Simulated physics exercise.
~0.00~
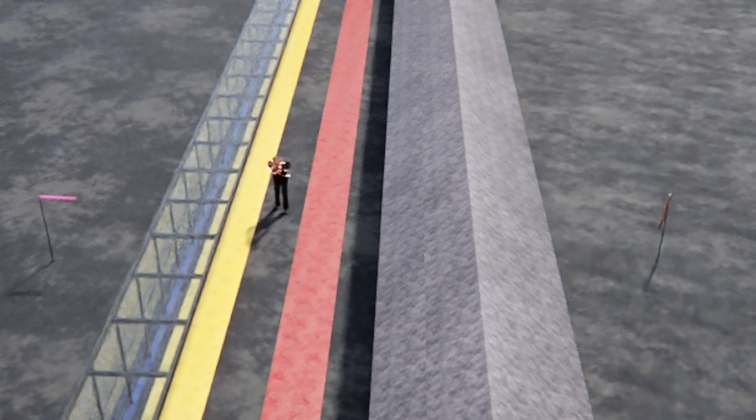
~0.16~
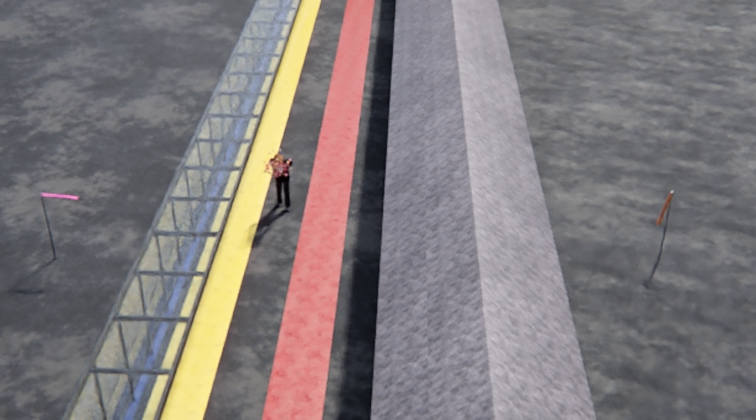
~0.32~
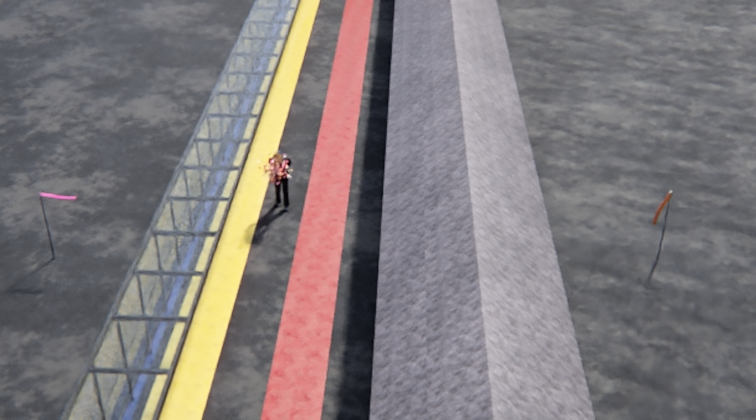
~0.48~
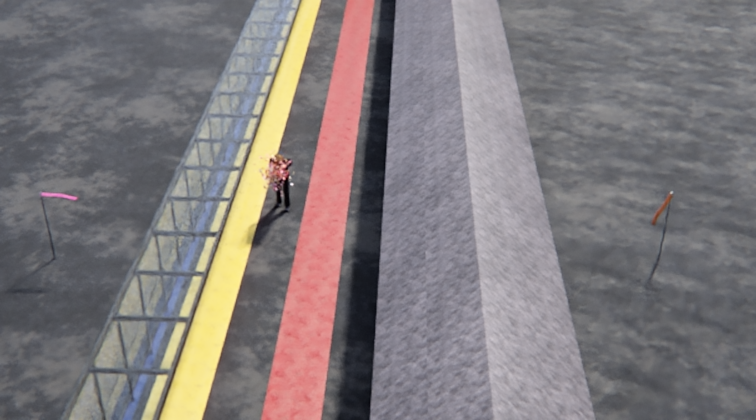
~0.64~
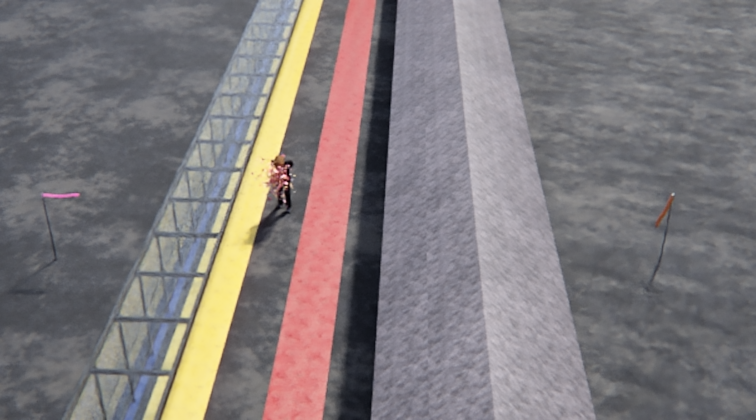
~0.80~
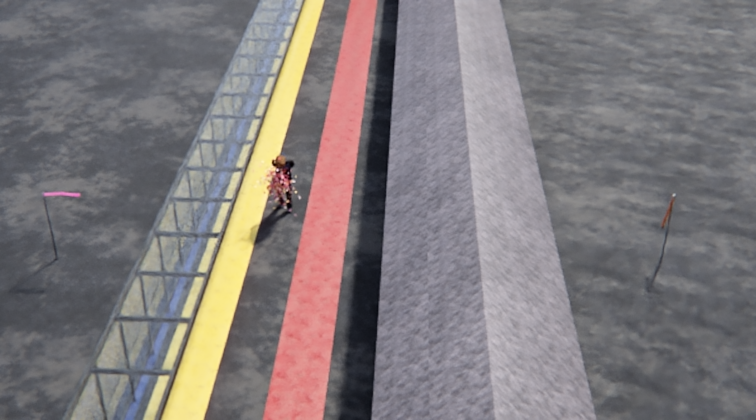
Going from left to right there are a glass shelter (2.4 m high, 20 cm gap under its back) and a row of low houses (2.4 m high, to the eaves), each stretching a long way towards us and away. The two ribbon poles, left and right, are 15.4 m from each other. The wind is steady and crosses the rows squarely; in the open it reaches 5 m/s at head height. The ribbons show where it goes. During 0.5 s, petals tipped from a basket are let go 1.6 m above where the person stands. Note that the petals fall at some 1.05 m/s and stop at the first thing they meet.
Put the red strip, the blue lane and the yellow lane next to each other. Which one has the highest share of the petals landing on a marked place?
Highest for red.
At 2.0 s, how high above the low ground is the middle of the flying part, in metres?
Middle height: Approx. 0.4 m.
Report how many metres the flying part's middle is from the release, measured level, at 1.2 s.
It works out to about 0.0 m.
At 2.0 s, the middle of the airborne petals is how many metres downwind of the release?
That comes to around 0.5 m.
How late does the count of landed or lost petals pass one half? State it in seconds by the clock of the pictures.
At roughly 2.0 s.
After 1.2 s, 97 % is in the air or yet to come; 0 % lies on the yellow lane, 1 % on the red strip and 0 % on the blue lane; the middle of what still flies is 0.7 m above the low ground, near (283, 196).
After 2.0 s, 55 % is in the air or yet to come; 0 % lies on the yellow lane, 28 % on the red strip and 0 % on the blue lane; the middle of what still flies is 0.3 m above the low ground, near (309, 208).
After 3.5 s, 9 % is in the air or yet to come; 0 % lies on the yellow lane, 71 % on the red strip and 0 % on the blue lane.
After 8.0 s, 2 % is in the air or yet to come; 0 % lies on the yellow lane, 78 % on the red strip and 0 % on the blue lane.
After 45.0 s, 0 % is in the air or yet to come; 0 % lies on the yellow lane, 79 % on the red strip and 0 % on the blue lane.
